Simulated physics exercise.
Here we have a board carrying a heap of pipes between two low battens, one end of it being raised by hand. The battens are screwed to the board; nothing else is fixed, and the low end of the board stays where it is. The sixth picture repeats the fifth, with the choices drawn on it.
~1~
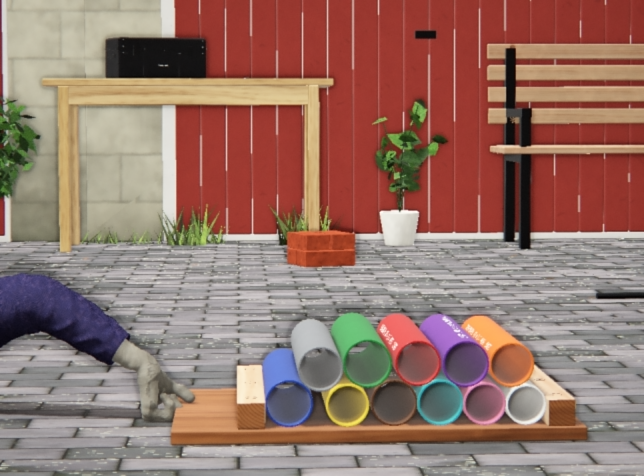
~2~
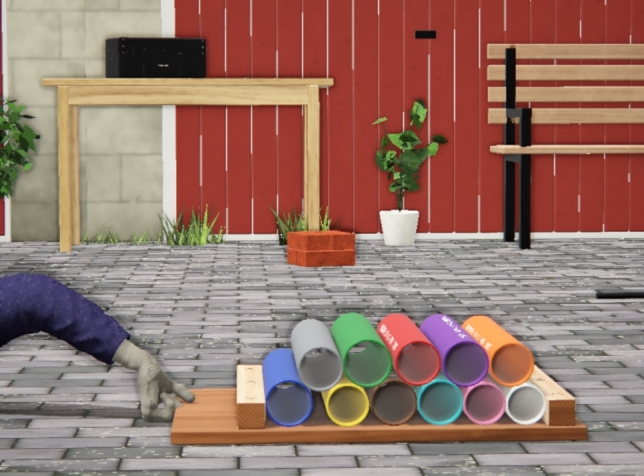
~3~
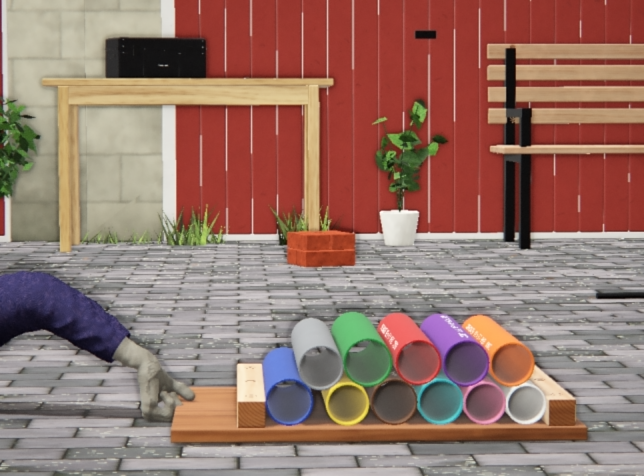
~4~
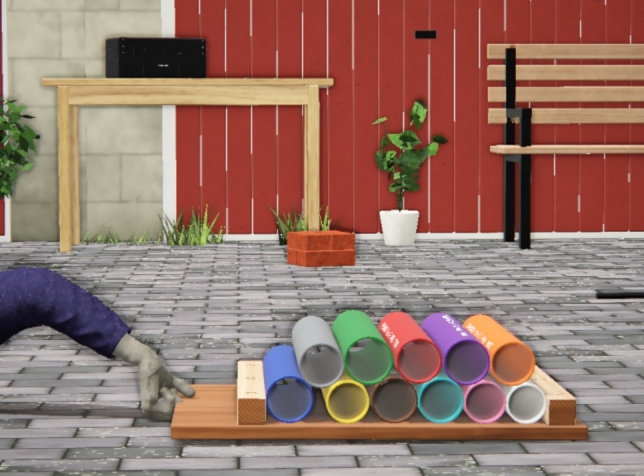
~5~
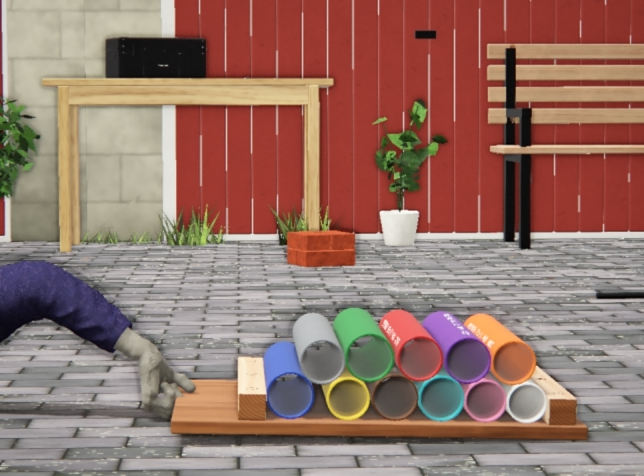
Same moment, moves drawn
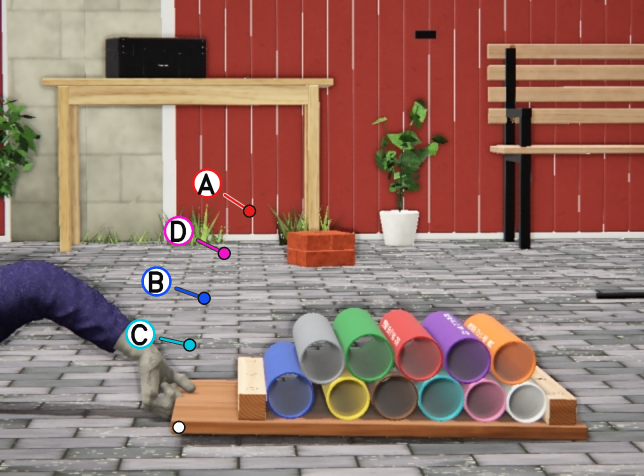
The footage shows a gloved hand at the left end of a wooden board on grey paving, raising it very slightly, while the stacked colourful pipes between two low battens shift barely, a few upper ones turning a little in place.
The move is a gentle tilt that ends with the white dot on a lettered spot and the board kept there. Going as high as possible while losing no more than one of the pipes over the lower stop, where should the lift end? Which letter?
The last mark within the limit is B.
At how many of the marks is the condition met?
Two of them.
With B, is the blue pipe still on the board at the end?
Yes, with B.
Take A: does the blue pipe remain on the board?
Yes.
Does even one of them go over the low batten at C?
At C: No.
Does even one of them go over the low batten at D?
Yes.
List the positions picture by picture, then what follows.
In the first frame, purple pipe (466, 363); red pipe (418, 363); grey pipe (320, 369).
In the second frame, grey pipe (320, 369); orange pipe (512, 365).
In the third frame, board (370, 399); blue pipe (289, 402); grey pipe (321, 368); pink pipe (484, 403).
In the fourth frame, board (371, 398); blue pipe (289, 400); yellow pipe (348, 402).
In the fifth frame, board (371, 395); blue pipe (290, 396); yellow pipe (348, 399).
On the marked copy, A at (249, 211); B at (204, 298); C at (190, 345); D at (225, 254); the white dot at (179, 427).
With B. Early on, board at 14°.
Further on, board at 20°.
At the end, board at 20°, one over the low batten (orange).
As for the rest, A five over the low batten; C none over the low batten; D five over the low batten.
